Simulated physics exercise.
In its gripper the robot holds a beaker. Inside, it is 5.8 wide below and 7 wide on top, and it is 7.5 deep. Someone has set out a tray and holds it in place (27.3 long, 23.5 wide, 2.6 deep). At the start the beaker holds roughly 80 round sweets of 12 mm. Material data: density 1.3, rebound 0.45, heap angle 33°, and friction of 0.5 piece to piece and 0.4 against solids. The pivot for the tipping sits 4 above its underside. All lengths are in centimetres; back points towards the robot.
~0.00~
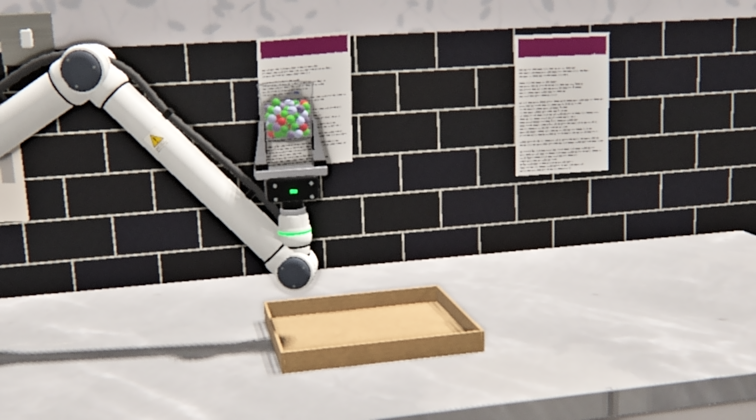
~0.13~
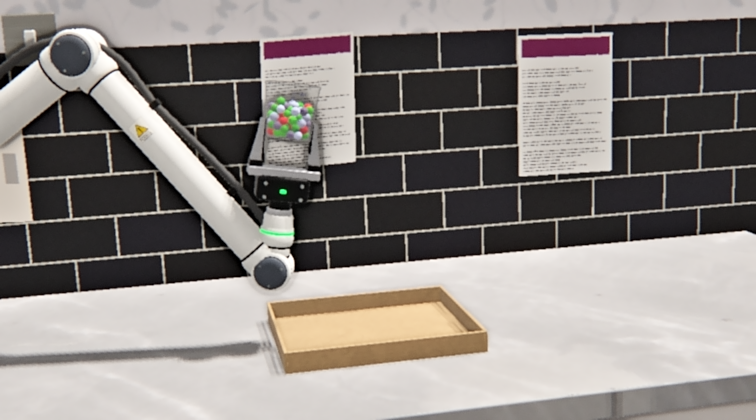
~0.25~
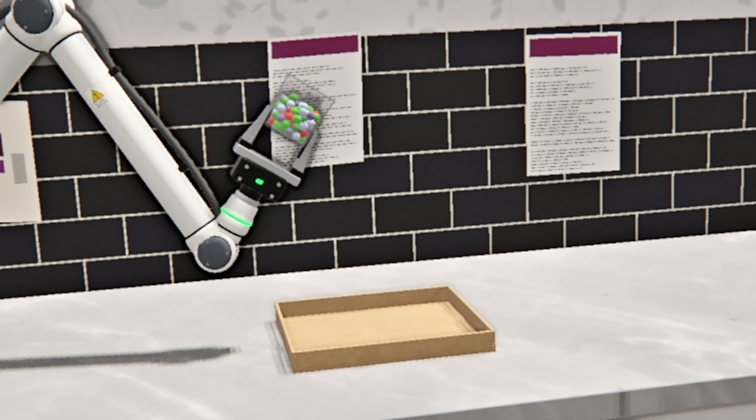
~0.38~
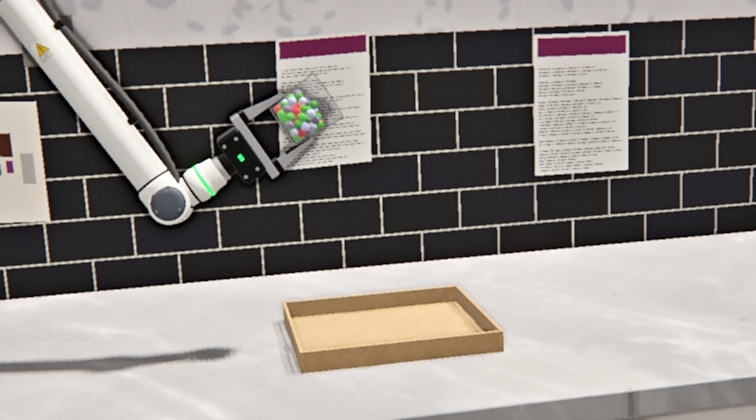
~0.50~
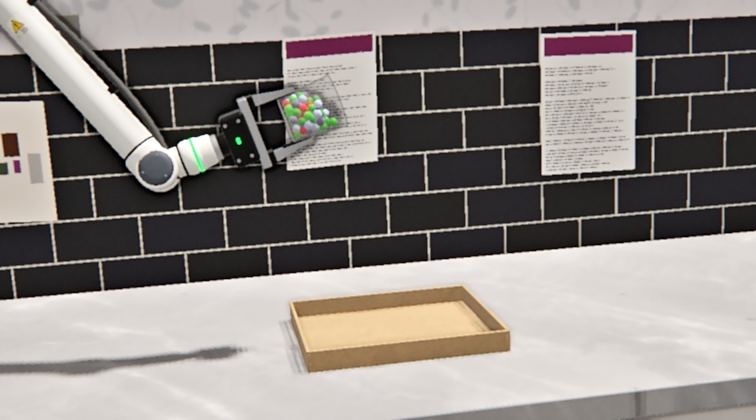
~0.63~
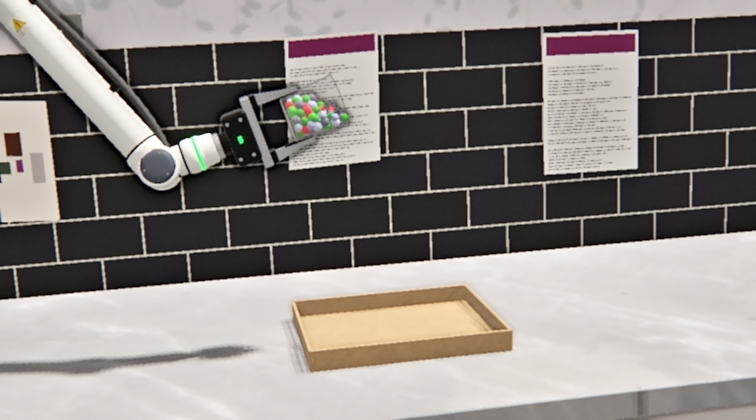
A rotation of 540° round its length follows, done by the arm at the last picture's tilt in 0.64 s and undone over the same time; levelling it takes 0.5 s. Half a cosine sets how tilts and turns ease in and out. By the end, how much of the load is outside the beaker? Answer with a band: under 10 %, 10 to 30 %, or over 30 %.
Between 10 and 30 %.
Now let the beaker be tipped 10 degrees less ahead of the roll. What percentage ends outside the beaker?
It comes to around 0 percent.
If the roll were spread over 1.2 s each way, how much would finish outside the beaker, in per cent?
Around 30 %.
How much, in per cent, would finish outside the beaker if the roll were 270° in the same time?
It would be roughly 20 percent.
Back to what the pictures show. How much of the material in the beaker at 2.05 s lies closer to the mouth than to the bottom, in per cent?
It comes to around 30 per cent, more or less.
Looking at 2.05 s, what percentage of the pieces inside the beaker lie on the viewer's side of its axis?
The answer works out at some 60 percent.
After 1.34 s, tipped 73°, highest piece 35 above the table; 74 in the beaker, 4 in the tray, 2 in flight or on a rim.
After 2.05 s, tipped 59°, highest piece 34 above the table; 68 in the beaker, 10 in the tray, 2 in flight or on a rim.
After 2.61 s, upright, highest piece 35 above the table; 67 in the beaker, 13 in the tray.
After 3.31 s, upright, highest piece 35 above the table; 67 in the beaker, 13 in the tray.
At rest, 67 in the beaker, 13 in the tray. That is 16 % outside the beaker.
